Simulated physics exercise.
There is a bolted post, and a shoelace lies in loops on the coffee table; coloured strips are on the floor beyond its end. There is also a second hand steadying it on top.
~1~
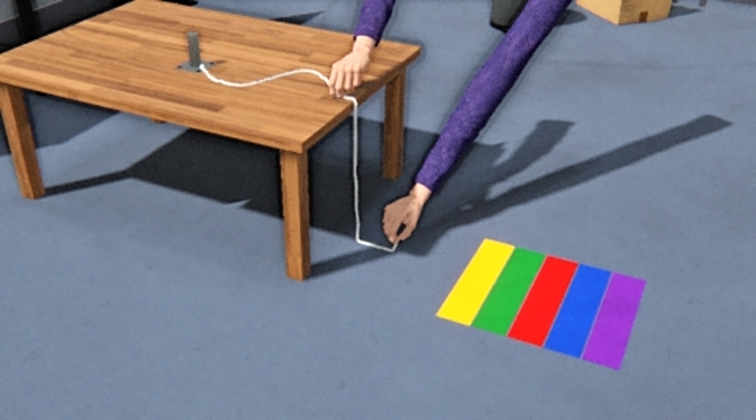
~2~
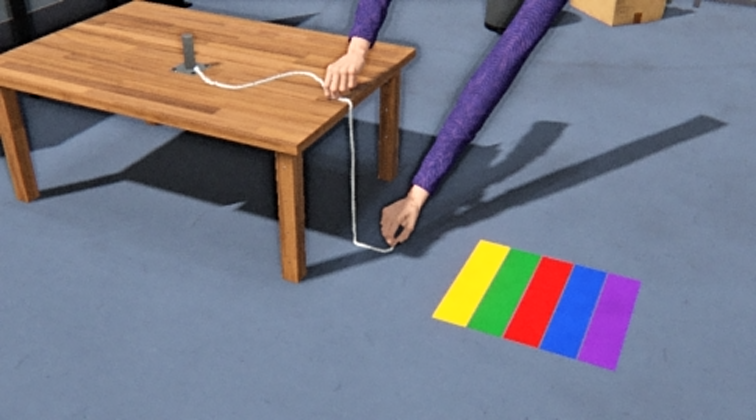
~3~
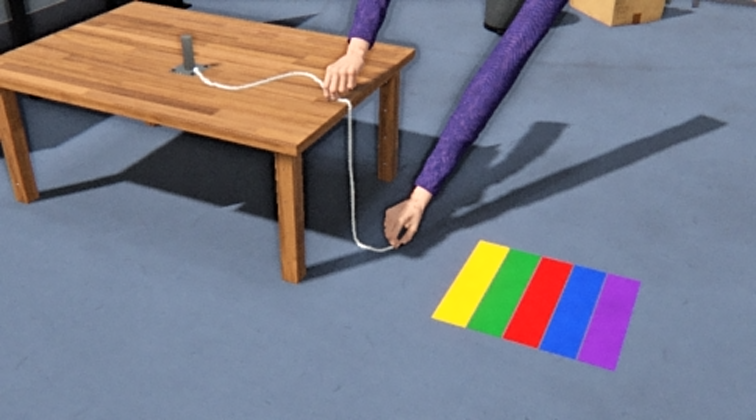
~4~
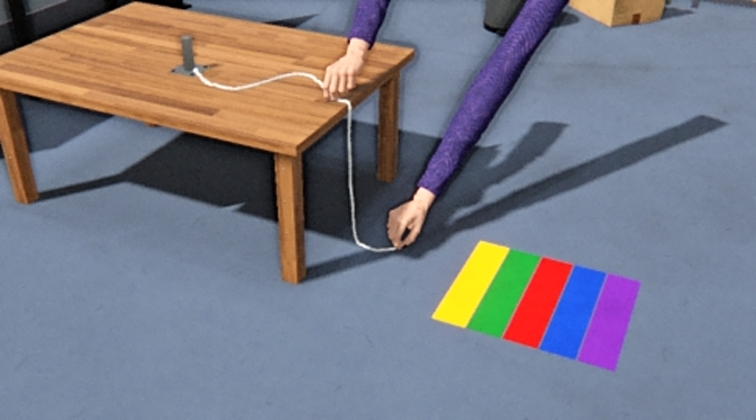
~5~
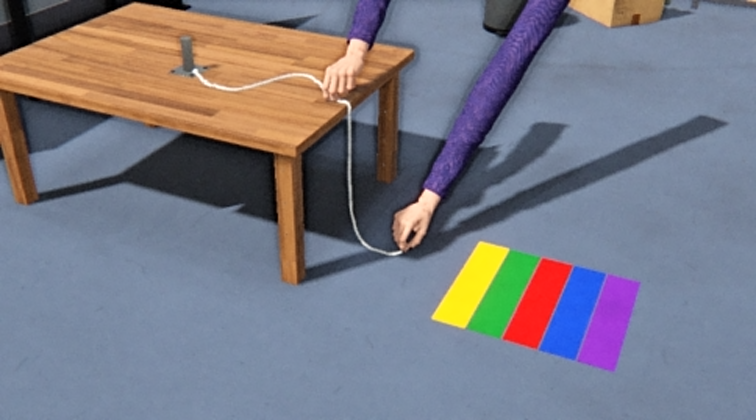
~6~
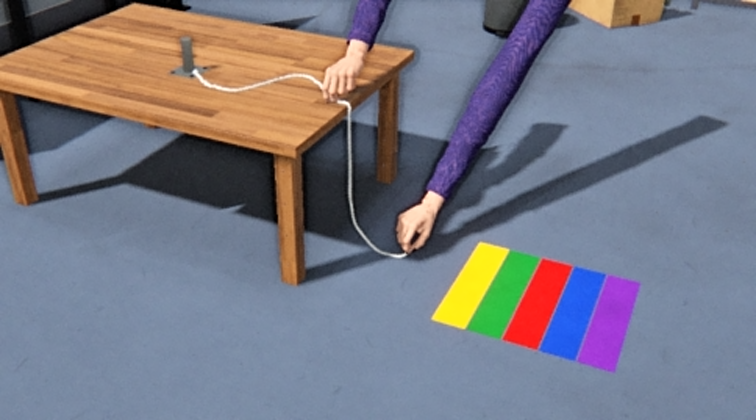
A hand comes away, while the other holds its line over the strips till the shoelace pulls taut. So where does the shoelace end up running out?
Over blue.
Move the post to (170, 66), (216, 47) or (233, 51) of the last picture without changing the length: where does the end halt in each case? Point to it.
Places per try: (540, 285); (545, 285); (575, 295).
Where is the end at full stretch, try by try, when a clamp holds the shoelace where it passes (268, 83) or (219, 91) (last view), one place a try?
It would be somewhere around (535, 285) the first time and (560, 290) the second.
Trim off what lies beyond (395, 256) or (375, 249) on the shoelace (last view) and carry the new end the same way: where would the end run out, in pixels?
One per try, the spots are (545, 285) and (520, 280).
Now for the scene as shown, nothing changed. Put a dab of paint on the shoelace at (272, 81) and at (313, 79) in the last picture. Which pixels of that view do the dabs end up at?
Roughly (298, 91) for the first and (343, 100) for the second.
Soon after, end near (514, 277); over green.
After that, end near (553, 288); over red.
At the stop, end near (576, 294); over blue. The blue one.
